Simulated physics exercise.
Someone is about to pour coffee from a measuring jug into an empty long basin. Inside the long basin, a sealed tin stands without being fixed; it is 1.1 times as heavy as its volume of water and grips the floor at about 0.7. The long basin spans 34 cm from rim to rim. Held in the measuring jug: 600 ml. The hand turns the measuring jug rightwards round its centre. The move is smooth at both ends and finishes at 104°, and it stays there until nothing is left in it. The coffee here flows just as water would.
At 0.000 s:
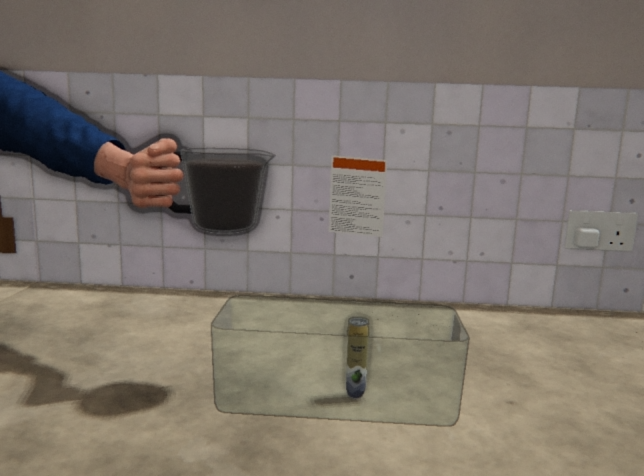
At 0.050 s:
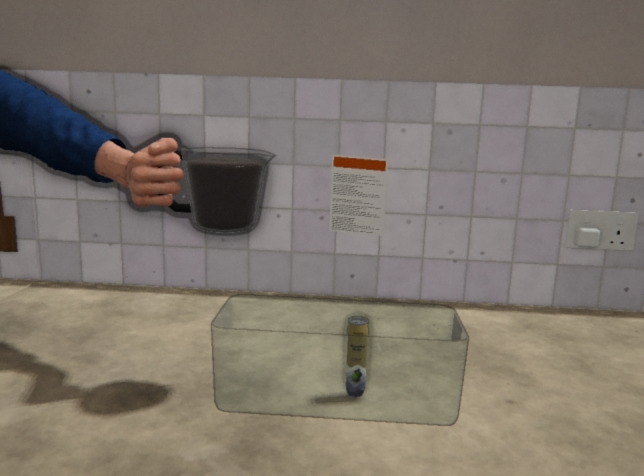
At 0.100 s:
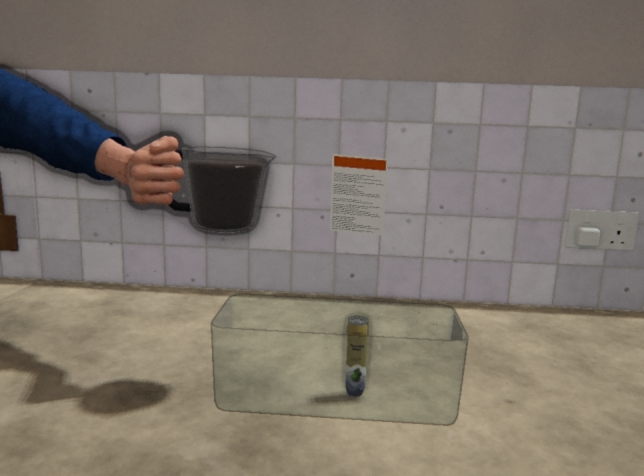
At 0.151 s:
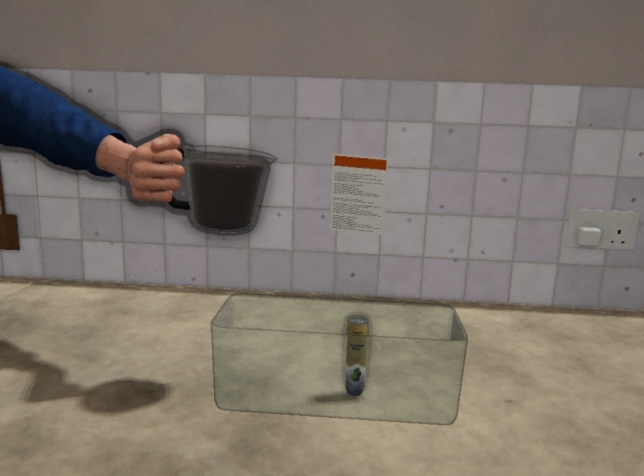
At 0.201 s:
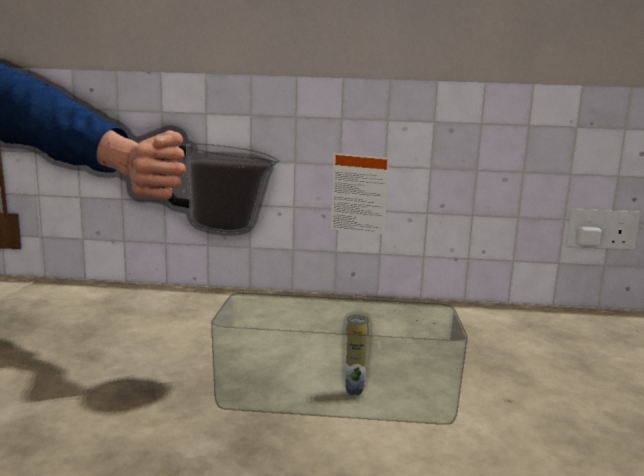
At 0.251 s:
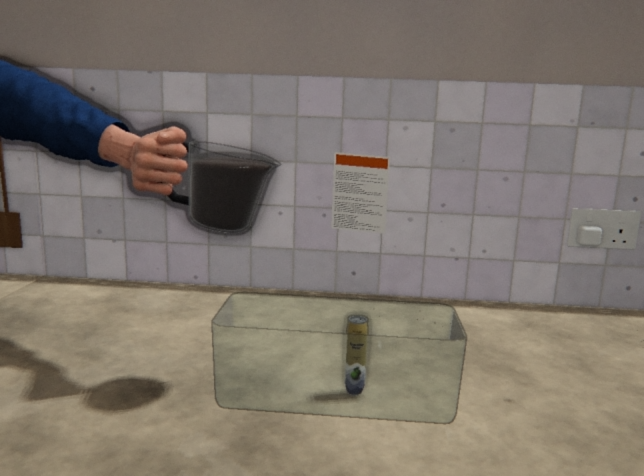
At the start, a hand in a blue sleeve holds a measuring jug of dark liquid upright, above and to the left of a clear long basin with a small tin inside. The jug stays level briefly, then the hand slowly turns it slightly rightwards, while the basin and tin remain still.
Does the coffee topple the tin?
It is going to cope.
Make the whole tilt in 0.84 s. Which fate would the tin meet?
Outcome - the tin remains standing.
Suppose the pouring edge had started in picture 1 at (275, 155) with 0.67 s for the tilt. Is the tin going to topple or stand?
Result: Tin upright.
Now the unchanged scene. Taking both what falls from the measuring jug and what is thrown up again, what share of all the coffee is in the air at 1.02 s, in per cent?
22 per cent, roughly.
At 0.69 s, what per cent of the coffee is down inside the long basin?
6 %, roughly.
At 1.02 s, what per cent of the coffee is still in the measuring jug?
I'd say some 16 per cent remains.
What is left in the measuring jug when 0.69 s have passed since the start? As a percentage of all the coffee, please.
Remaining: Near 72 % of the total.
Then, 0.69 s in, the tilt is 63° and 72 per cent is still to pour; the tin stands where it began.
Then, 1.02 s in, the tilt is 97° and 16 per cent is still to pour; the tin stands 1 cm from where it began.
Then, 1.36 s in, the tilt is 104° and 0 per cent is still to pour; the tin stands 1 cm from where it began.
Then, 1.73 s in, the tilt is 104° and 0 per cent is still to pour; the tin stands 1 cm from where it began.
Finally, the tin stands 1 cm from where it began.
